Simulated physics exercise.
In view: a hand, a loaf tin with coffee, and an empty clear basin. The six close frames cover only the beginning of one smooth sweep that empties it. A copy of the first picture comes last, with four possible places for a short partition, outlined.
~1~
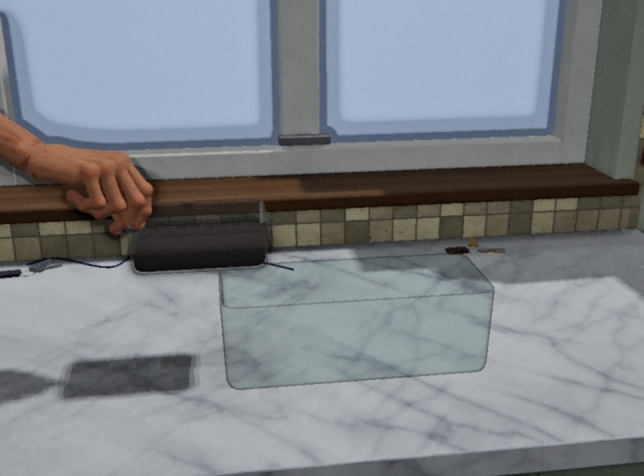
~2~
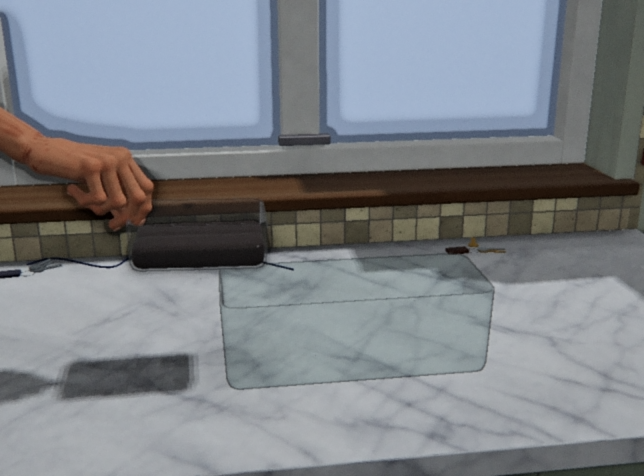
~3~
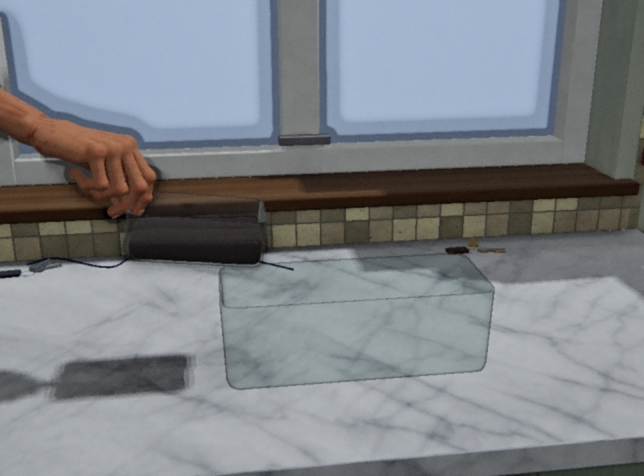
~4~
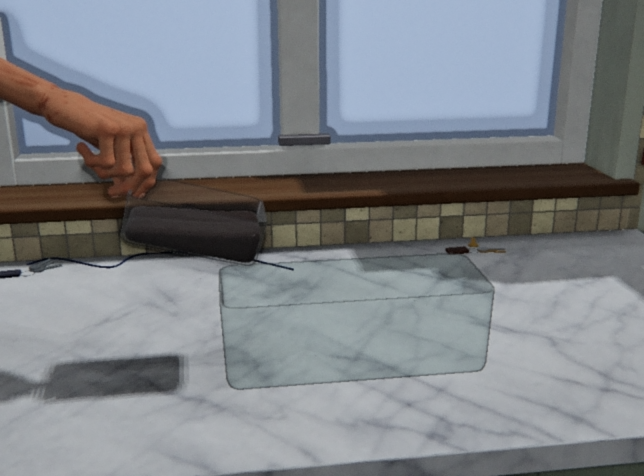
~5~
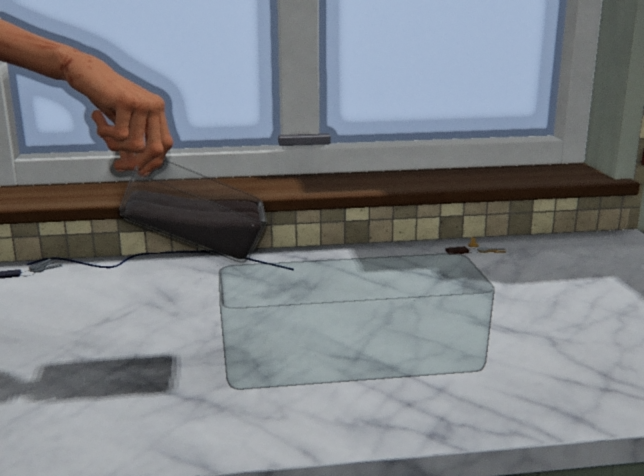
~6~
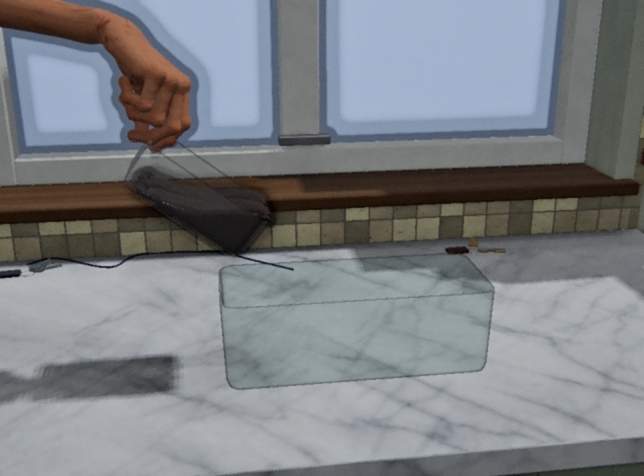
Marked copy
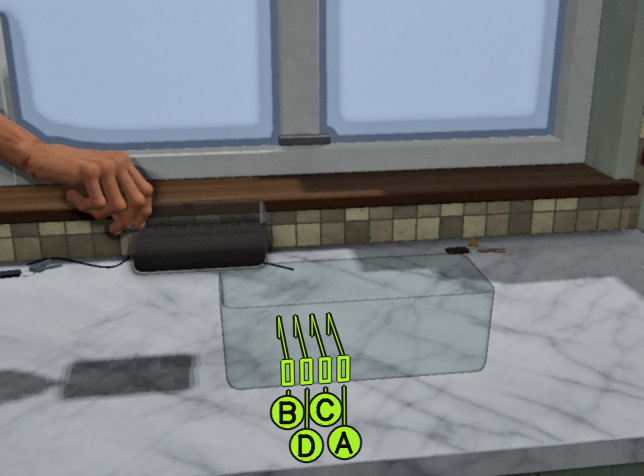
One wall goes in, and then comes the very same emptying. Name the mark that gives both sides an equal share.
Choose A.
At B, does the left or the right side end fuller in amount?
The right one.
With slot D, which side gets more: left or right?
The right one.
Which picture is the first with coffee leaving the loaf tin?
In picture 6.
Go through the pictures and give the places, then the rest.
Upright, lip at (263, 210); basin from (227, 387) to (485, 367); nothing has left yet, in the first picture.
Upright, lip at (263, 210); nothing has left yet, in the second picture.
Tipped about 7°, lip at (263, 210); nothing has left yet, in the third picture.
Tipped about 15°, lip at (263, 210); nothing has left yet, in the fourth picture.
Tipped about 25°, lip at (263, 210); nothing has left yet, in the fifth picture.
Tipped about 38°, lip at (263, 210); coffee is over the lip, down to (263, 210), in the sixth picture.
On the marked copy, A at (344, 386); B at (288, 390); C at (325, 388); D at (307, 389).
Choosing A, about 46 % ends left of the wall and 53 % right of it.
Choosing B, about 7 % ends left of the wall and 91 % right of it.
Choosing C, about 15 % ends left of the wall and 84 % right of it.
Choosing D, about 8 % ends left of the wall and 90 % right of it.
